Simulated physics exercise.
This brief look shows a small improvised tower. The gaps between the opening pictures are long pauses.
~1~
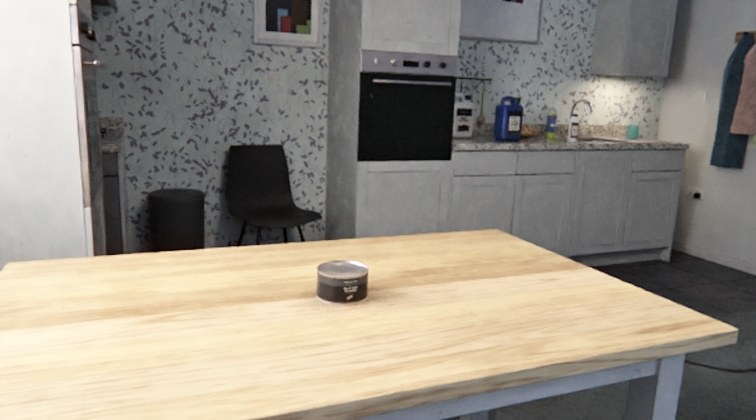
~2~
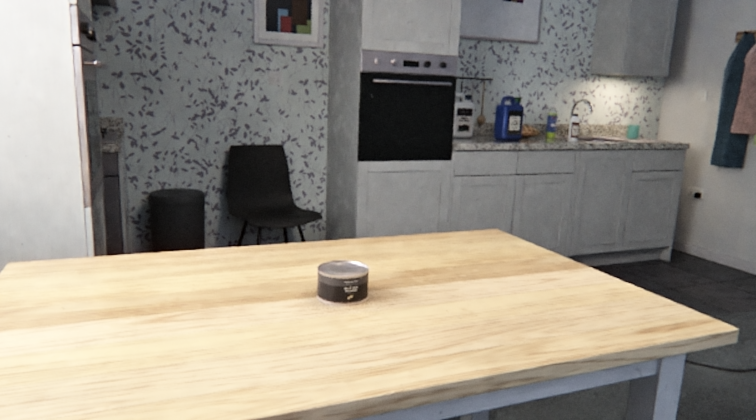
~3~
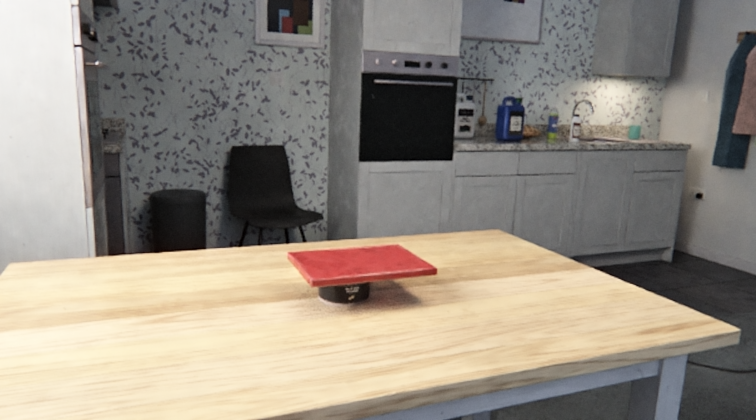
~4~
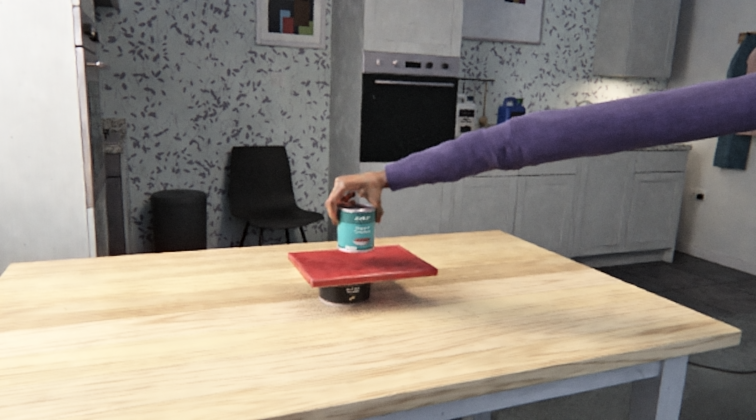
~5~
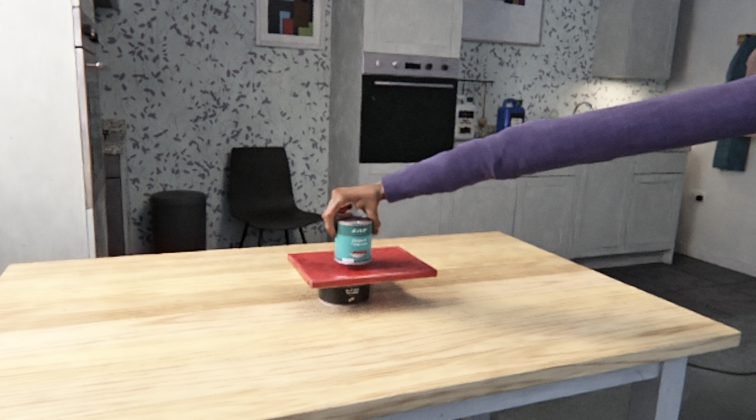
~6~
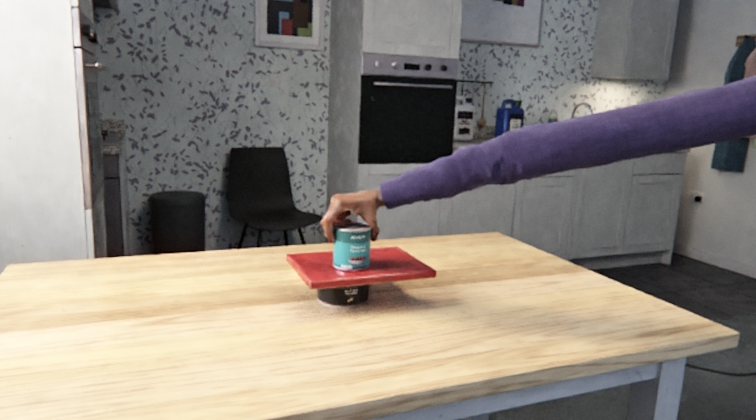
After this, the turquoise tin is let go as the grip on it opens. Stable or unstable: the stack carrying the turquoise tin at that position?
Carries the load.
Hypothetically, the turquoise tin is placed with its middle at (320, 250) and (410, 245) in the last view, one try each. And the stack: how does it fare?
Well, the first time it stays put, and the second time it goes over.
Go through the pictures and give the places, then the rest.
The last thing is not in view yet, in the first frame.
The last thing is not in view yet, in the second frame.
The last thing is not in view yet; red lid (360, 263), in the third frame.
Coming down; turquoise tin (356, 227); red lid (361, 264), in the fourth frame.
Coming down; turquoise tin (353, 239); red lid (360, 265), in the fifth frame.
In place under the hand; turquoise tin (352, 246); red lid (359, 266), in the sixth frame.
Then, 0.80 s on from there, no change.
Then, 1.70 s on from there, turquoise tin resting near (352, 246).
In the end, all 3 unmoved. At the end, from the last picture's camera, turquoise tin near (352, 246). The stack holds.
